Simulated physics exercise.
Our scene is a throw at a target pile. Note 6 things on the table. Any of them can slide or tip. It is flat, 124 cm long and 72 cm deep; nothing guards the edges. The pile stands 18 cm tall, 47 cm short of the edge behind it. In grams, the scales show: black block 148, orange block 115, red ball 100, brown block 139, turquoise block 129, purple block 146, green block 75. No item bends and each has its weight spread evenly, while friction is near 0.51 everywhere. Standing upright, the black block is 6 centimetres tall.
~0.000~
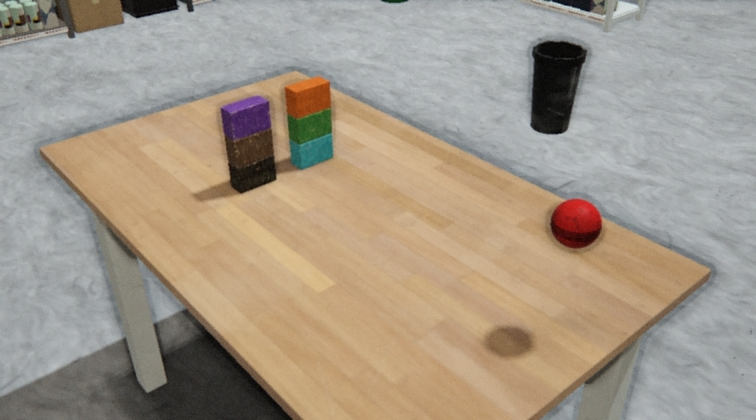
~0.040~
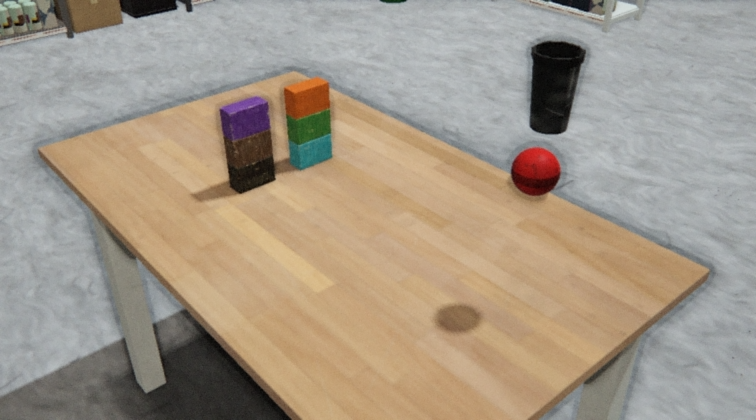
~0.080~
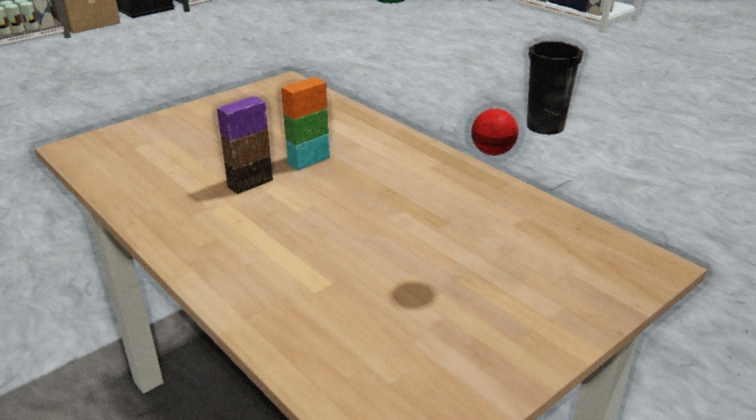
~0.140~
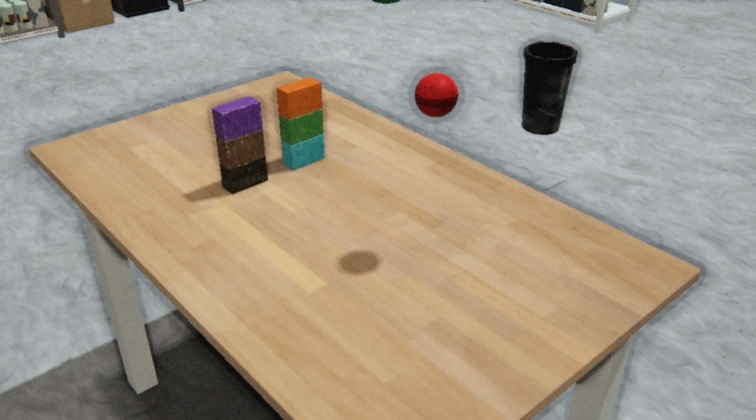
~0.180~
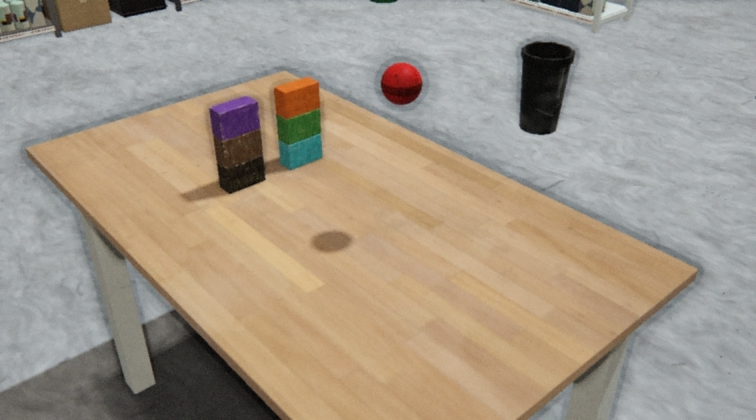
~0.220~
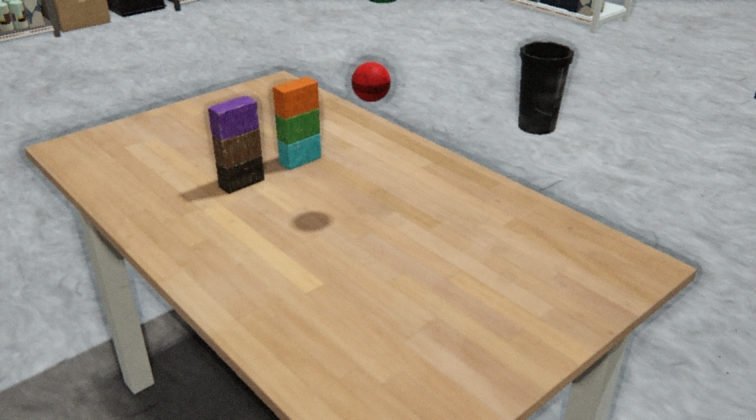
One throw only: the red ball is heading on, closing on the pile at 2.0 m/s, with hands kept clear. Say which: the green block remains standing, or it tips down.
It goes down.
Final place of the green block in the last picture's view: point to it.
It ends up at about (266, 133).
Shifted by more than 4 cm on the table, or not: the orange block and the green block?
Orange block: Is displaced. Green block: Is displaced.
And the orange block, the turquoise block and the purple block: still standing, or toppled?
Outcome noted - the orange block ends up fallen, the turquoise block ends up fallen, the purple block survives without falling.
By 0.42 s, red ball near (314, 155); green block tilted 27° near (286, 117); orange block tilted 25°; turquoise block tilted 29°.
By 0.52 s, red ball near (324, 159); green block tilted 68° near (273, 128); orange block tilted 65°; turquoise block tilted 71°.
When it is over (1.0 s), lying over on the table, orange block, turquoise block and green block; the other 3 within 4 cm of the start. End places, in pixels of the last picture, green block near (266, 133).
